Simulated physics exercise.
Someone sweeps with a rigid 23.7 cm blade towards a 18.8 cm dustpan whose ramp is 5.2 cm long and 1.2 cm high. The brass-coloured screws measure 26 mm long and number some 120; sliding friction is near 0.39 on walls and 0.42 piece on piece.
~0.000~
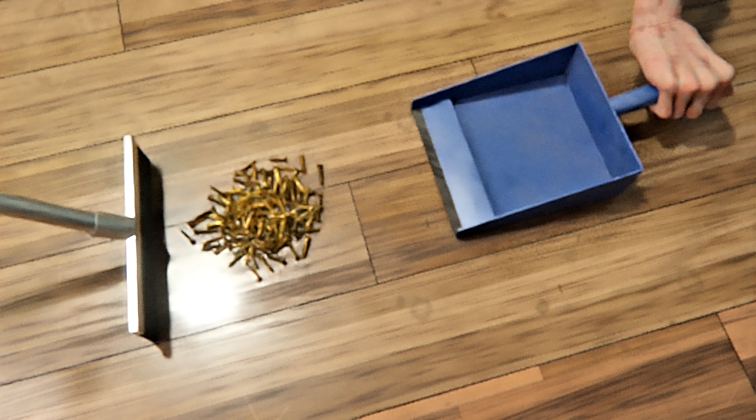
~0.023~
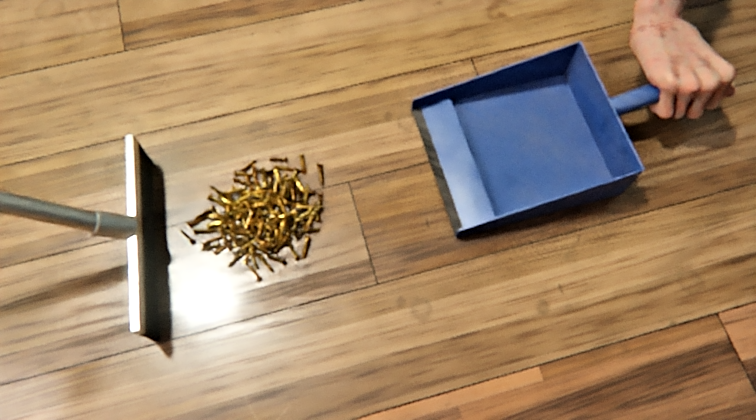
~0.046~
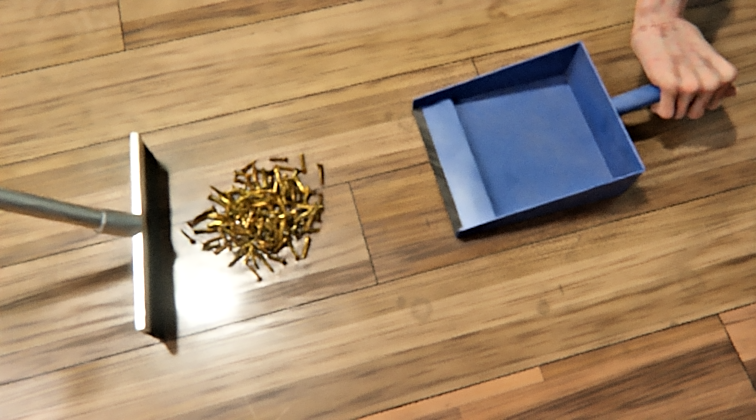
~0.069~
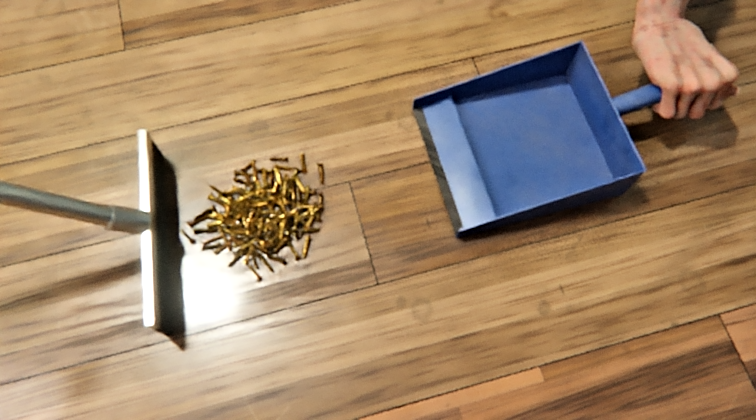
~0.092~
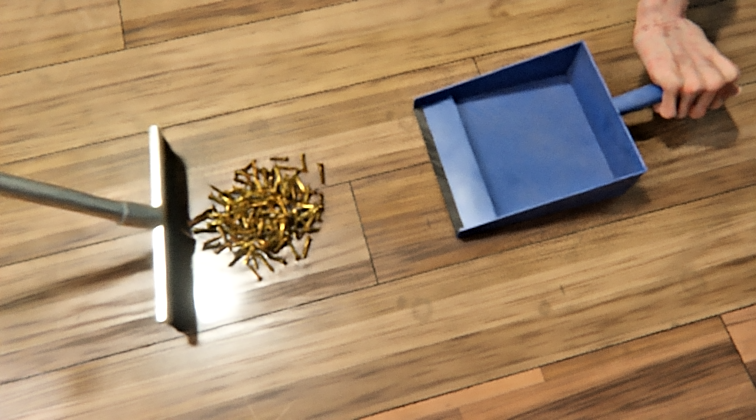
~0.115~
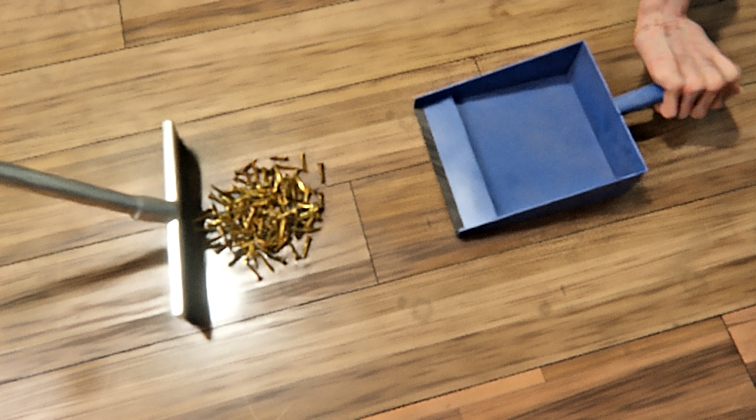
At the start, a flat blade on a grey handle stands left of a small heap of brass-coloured screws on a wooden floor, while a hand holds a blue dustpan at right. The blade slides a short way rightward until it meets the heap's left edge, the screws and dustpan barely shifting.
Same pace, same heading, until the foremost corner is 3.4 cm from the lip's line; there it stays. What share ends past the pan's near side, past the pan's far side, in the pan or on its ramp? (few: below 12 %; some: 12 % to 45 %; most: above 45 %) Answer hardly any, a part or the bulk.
Near side hardly any, far side hardly any, pan a part.
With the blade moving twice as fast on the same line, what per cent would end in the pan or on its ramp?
In that case some 65 per cent.
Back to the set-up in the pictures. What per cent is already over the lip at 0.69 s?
Some 25 per cent.
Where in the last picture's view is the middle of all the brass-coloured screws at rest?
Around (424, 163).
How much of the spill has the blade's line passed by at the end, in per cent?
About 0 per cent.
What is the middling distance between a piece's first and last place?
Roughly 22 cm.
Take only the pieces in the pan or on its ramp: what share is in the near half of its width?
Some 30 per cent.
After 0.30 s, middle of the blade 18 cm from the lip; 0 % over the lip, far side 0 %, near side 0 %.
After 0.43 s, middle of the blade 9 cm from the lip; 0 % over the lip, far side 5 %, near side 5 %.
Then, at 0.69 s, middle of the blade 4 cm from the lip; 25 % over the lip, far side 5 %, near side 5 %.
At rest (1.7 s), near side 5 %, far side 5 %, pan 25 %, in front of the lip or behind the blade 65 %.
